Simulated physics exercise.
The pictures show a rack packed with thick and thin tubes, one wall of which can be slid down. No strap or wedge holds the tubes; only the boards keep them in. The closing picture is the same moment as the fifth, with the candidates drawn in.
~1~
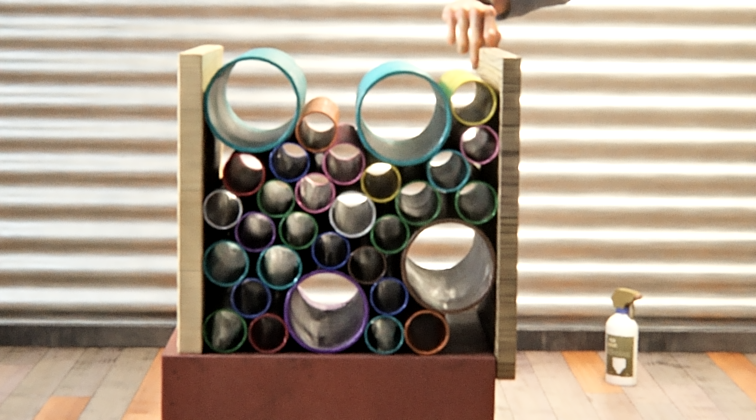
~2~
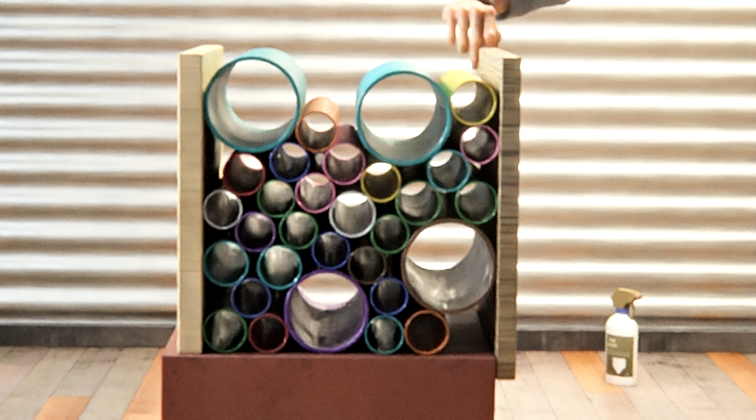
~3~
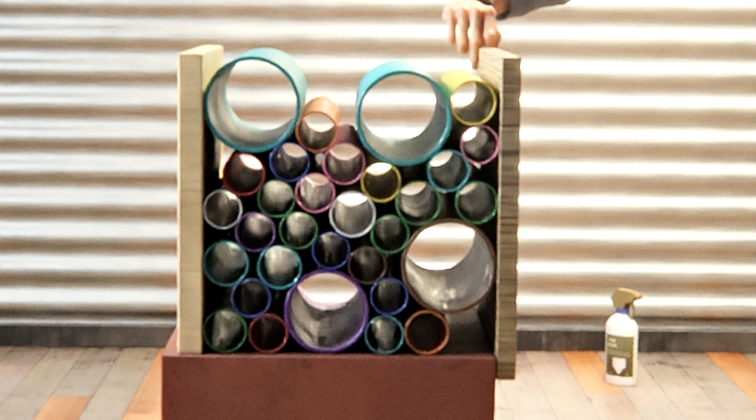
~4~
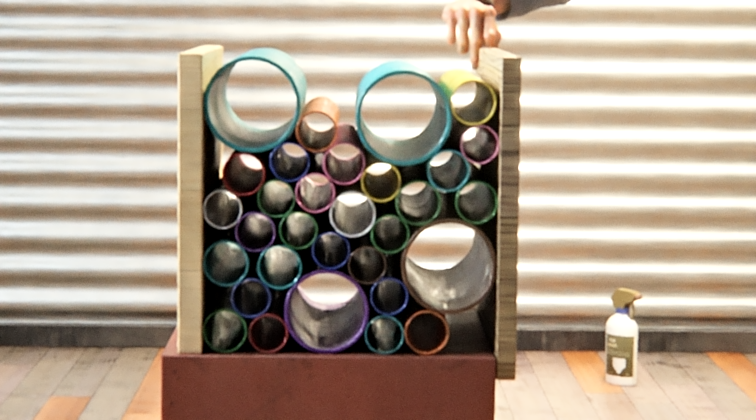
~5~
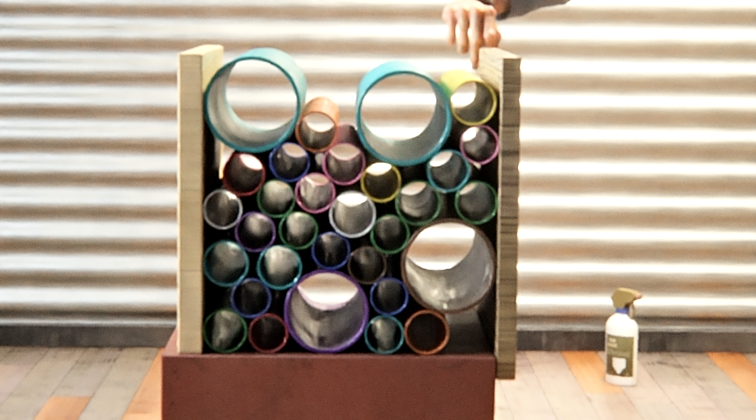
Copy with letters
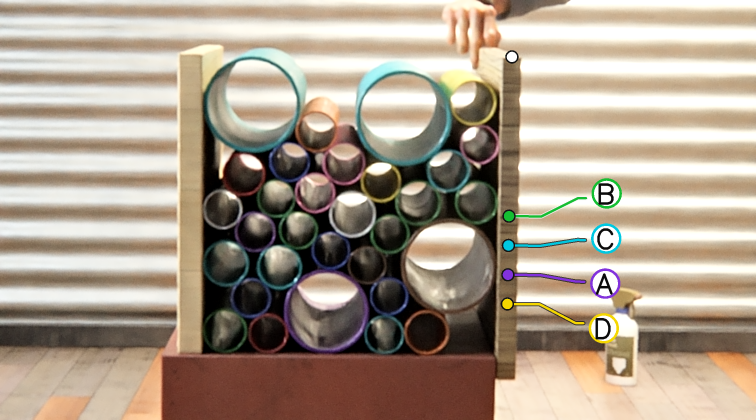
Against a corrugated wall, a hand stays still above a rack packed with colourful tubes.
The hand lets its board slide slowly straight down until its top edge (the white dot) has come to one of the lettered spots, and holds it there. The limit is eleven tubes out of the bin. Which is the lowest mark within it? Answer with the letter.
The last mark within the limit is D.
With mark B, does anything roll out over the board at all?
Yes, at B.
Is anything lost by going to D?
Yes, at D.
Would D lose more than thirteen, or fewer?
It loses fewer than thirteen.
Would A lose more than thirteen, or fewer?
Fewer than thirteen.
On the marked copy, A at (508, 275); B at (509, 216); C at (509, 245); D at (508, 304); the white dot at (512, 57).
With D. Early on, top of the board (499, 161).
Further on, top of the board (497, 274).
At the end, top of the board (497, 302), about six out over the board.
As for the rest, A about five out over the board; B two out over the board; C about five out over the board.
